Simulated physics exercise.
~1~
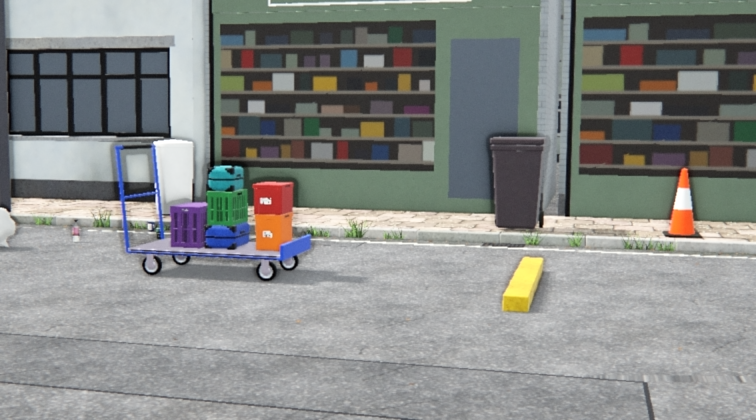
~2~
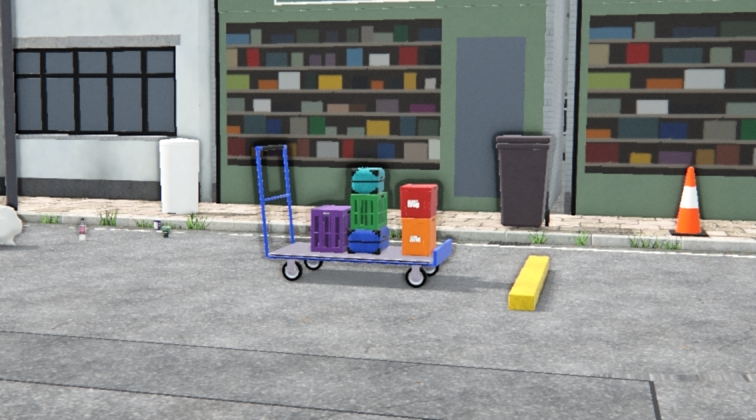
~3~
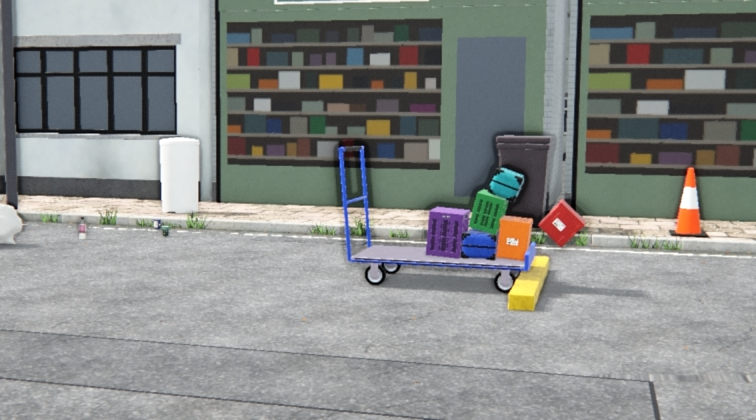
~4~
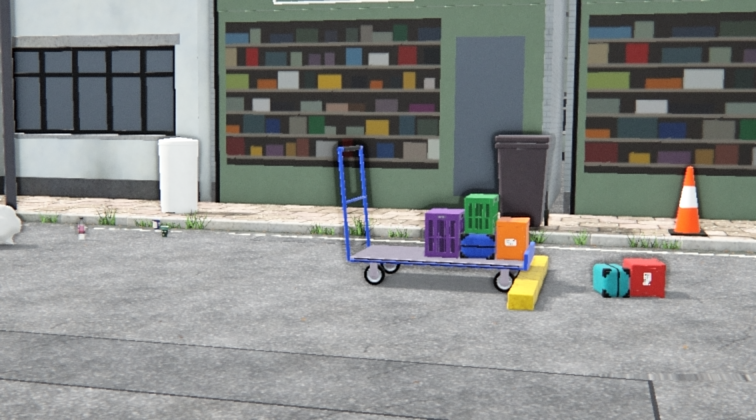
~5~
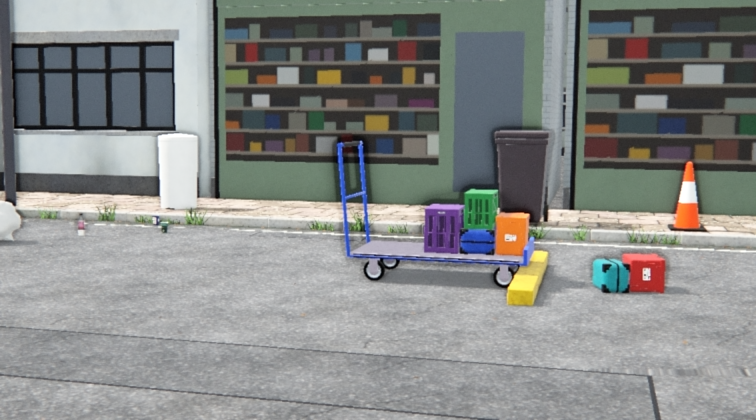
On a street outside a green building, a blue trolley stacked with crates and cases rolled right and stopped against a yellow beam, throwing the red box and teal suitcase onto the ground beyond while the purple, green, blue and orange ones stayed aboard.
